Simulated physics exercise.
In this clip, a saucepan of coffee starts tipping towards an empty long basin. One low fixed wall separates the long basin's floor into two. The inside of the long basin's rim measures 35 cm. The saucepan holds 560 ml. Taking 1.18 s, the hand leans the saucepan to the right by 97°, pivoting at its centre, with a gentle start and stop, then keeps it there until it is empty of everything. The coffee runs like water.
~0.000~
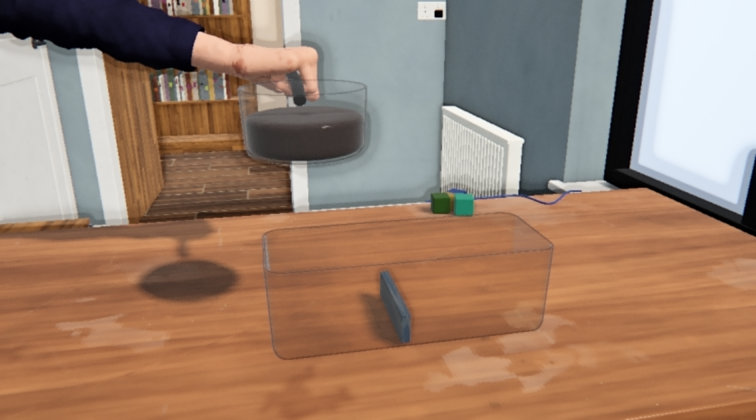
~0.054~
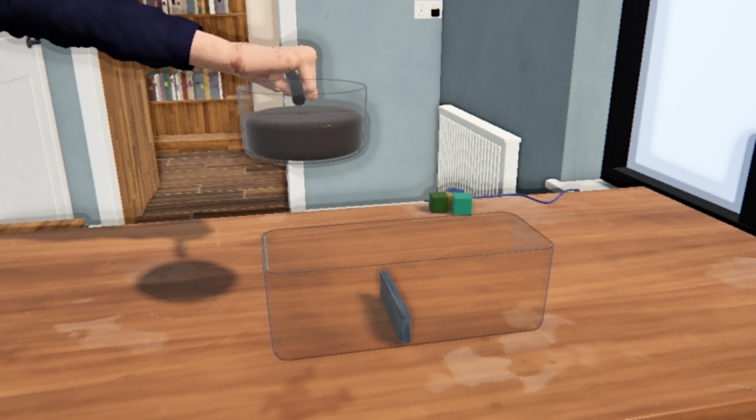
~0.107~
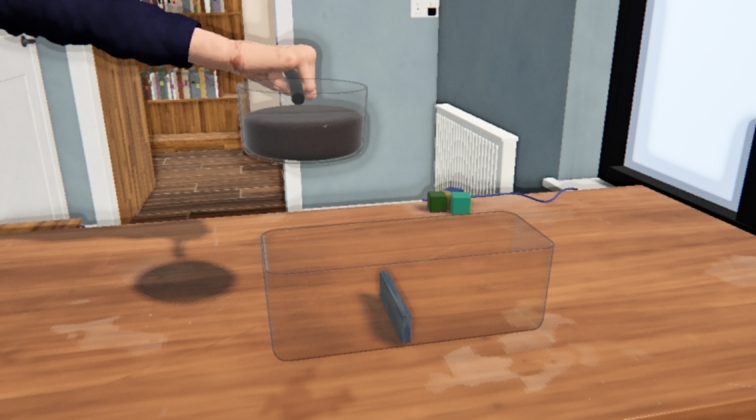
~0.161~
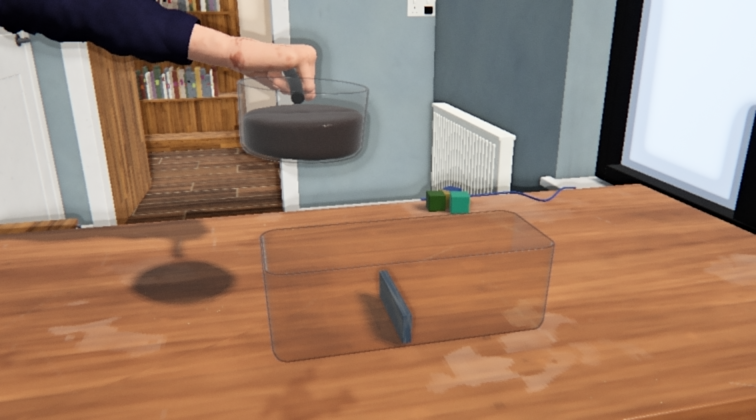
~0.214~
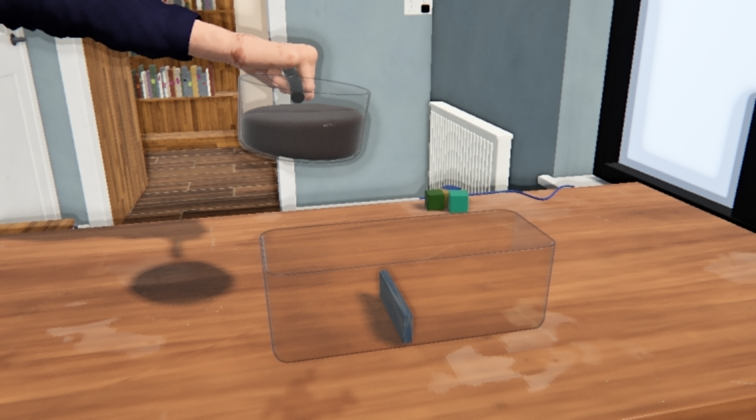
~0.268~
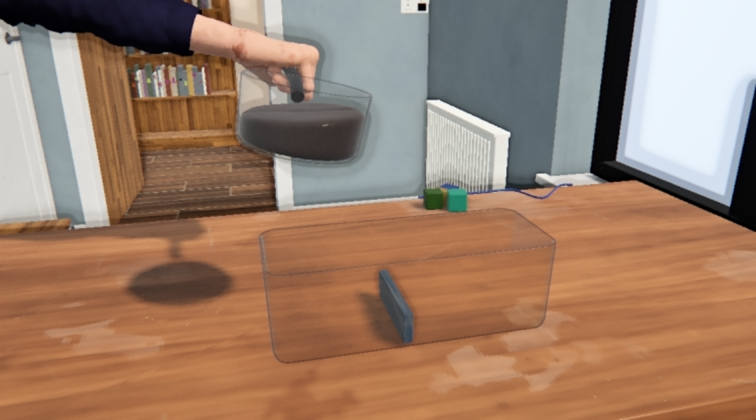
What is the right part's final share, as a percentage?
About 75 per cent.
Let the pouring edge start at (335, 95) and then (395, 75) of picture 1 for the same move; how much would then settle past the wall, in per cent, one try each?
Result: 30 per cent, then 90 per cent.
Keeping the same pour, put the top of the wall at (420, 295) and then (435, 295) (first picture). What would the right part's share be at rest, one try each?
Respectively close to 40 and 10 %.
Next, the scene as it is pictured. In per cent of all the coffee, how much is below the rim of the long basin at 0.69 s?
About 2%.
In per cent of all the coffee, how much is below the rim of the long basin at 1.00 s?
Near 62 per cent of the total.
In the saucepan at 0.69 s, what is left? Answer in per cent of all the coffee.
About 74 percent.
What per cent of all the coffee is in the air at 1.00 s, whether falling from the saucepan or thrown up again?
Something like 18 per cent of the total.
Then, 0.69 s in, the tilt is 62° and 74 per cent is still to pour, 1 is left of the wall and 1 right of it.
Then, 1.00 s in, the tilt is 92° and 20 per cent is still to pour, 4 is left of the wall and 58 right of it.
Then, 1.33 s in, the tilt is 97° and 3 per cent is still to pour, 18 is left of the wall and 75 right of it.
Then, 1.68 s in, the tilt is 97° and 0 per cent is still to pour, 24 is left of the wall and 75 right of it.
Finally, 24 per cent lies left of the wall, 75 right of it and 1 outside.
